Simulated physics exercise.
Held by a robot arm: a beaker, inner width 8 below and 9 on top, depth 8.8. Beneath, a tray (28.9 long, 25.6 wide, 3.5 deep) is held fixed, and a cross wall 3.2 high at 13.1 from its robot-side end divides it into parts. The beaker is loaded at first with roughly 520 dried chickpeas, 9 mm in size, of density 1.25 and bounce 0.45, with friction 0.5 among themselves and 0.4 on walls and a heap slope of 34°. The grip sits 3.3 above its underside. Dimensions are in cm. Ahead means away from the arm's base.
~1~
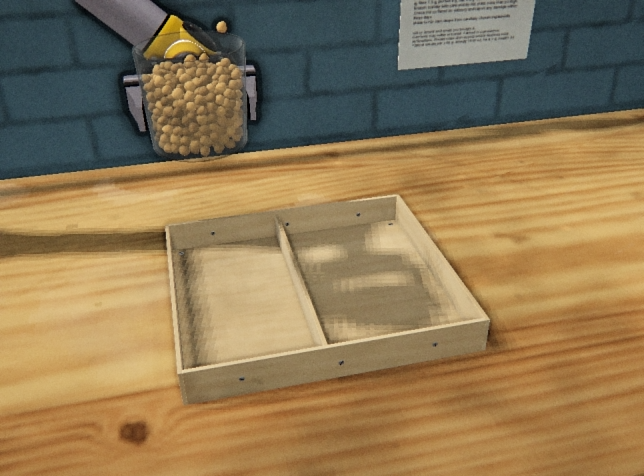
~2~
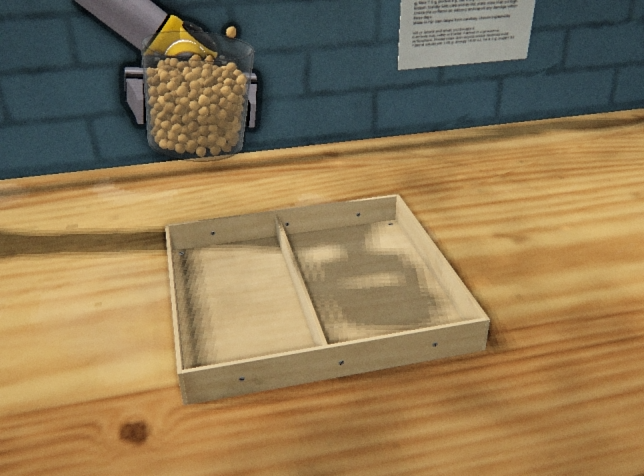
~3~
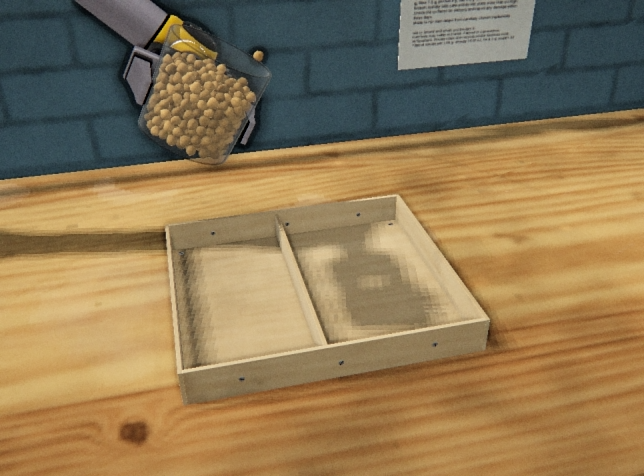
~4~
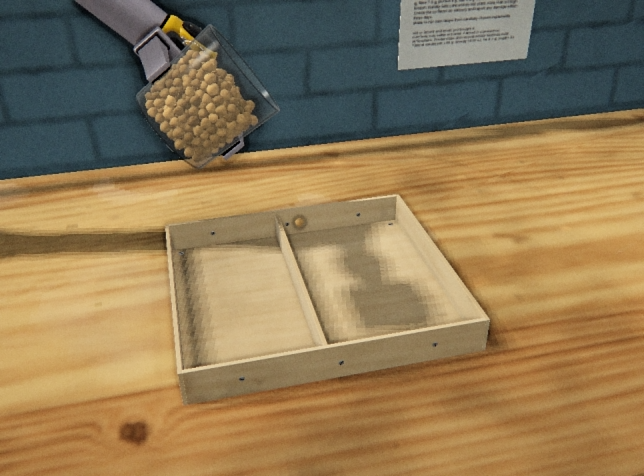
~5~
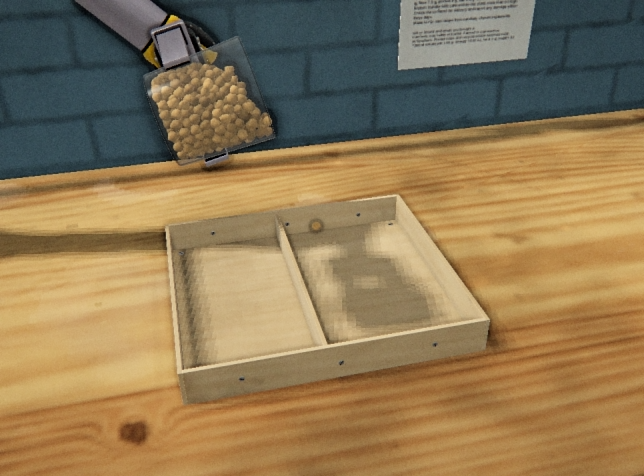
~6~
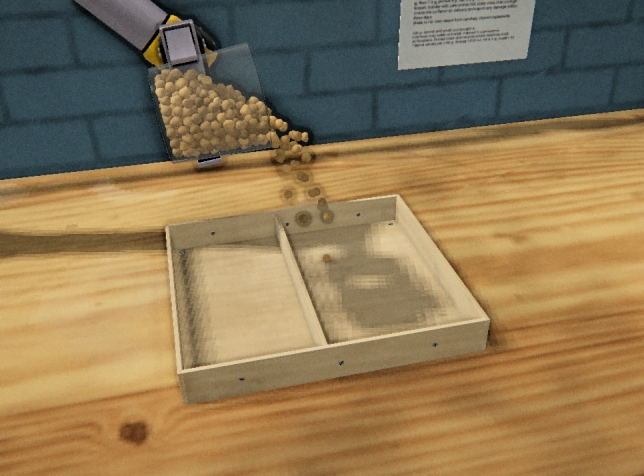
A robot arm tilts a clear beaker of dried chickpeas steadily further over above a divided wooden tray; a single chickpea drops into the tray's right part first, then a small stream pours from the beaker's lip.
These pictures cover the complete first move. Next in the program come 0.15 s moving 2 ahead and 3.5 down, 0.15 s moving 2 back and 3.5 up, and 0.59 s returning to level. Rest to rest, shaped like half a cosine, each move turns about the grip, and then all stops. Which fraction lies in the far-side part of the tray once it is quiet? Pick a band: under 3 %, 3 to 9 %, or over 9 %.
Over 9 %.
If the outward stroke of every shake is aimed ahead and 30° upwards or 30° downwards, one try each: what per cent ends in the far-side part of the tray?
Near 50 and 40 percent respectively.
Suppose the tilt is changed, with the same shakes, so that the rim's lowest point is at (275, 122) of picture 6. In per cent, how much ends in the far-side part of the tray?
The share is around 5 %.
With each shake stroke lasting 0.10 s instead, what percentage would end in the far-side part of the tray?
About 30 per cent in that case.
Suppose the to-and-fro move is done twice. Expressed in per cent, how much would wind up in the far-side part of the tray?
About 30 per cent, then.
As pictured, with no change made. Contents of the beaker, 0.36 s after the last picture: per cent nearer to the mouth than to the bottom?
That share comes to roughly 40 percent.
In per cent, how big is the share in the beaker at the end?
75 %.
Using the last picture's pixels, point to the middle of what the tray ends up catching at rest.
Roughly at pixel (355, 282).
Then, 0.36 s on, tilted 81° forward, highest piece 25 above the table; 396 in the beaker, 85 in the far-side part, 3 in the robot-side part, 35 in flight or on a rim.
Then, 0.71 s on, tilted 17° forward, highest piece 27 above the table; 385 in the beaker, 123 in the far-side part, 10 in the robot-side part, 1 in flight or on a rim.
Then, 1.09 s on, level, highest piece 27 above the table; 385 in the beaker, 124 in the far-side part, 10 in the robot-side part.
Then, 2.14 s on, level, highest piece 27 above the table; 385 in the beaker, 124 in the far-side part, 10 in the robot-side part.
In the end, 385 in the beaker, 124 in the far-side part, 10 in the robot-side part. That is 24 % in the far-side part of the tray.
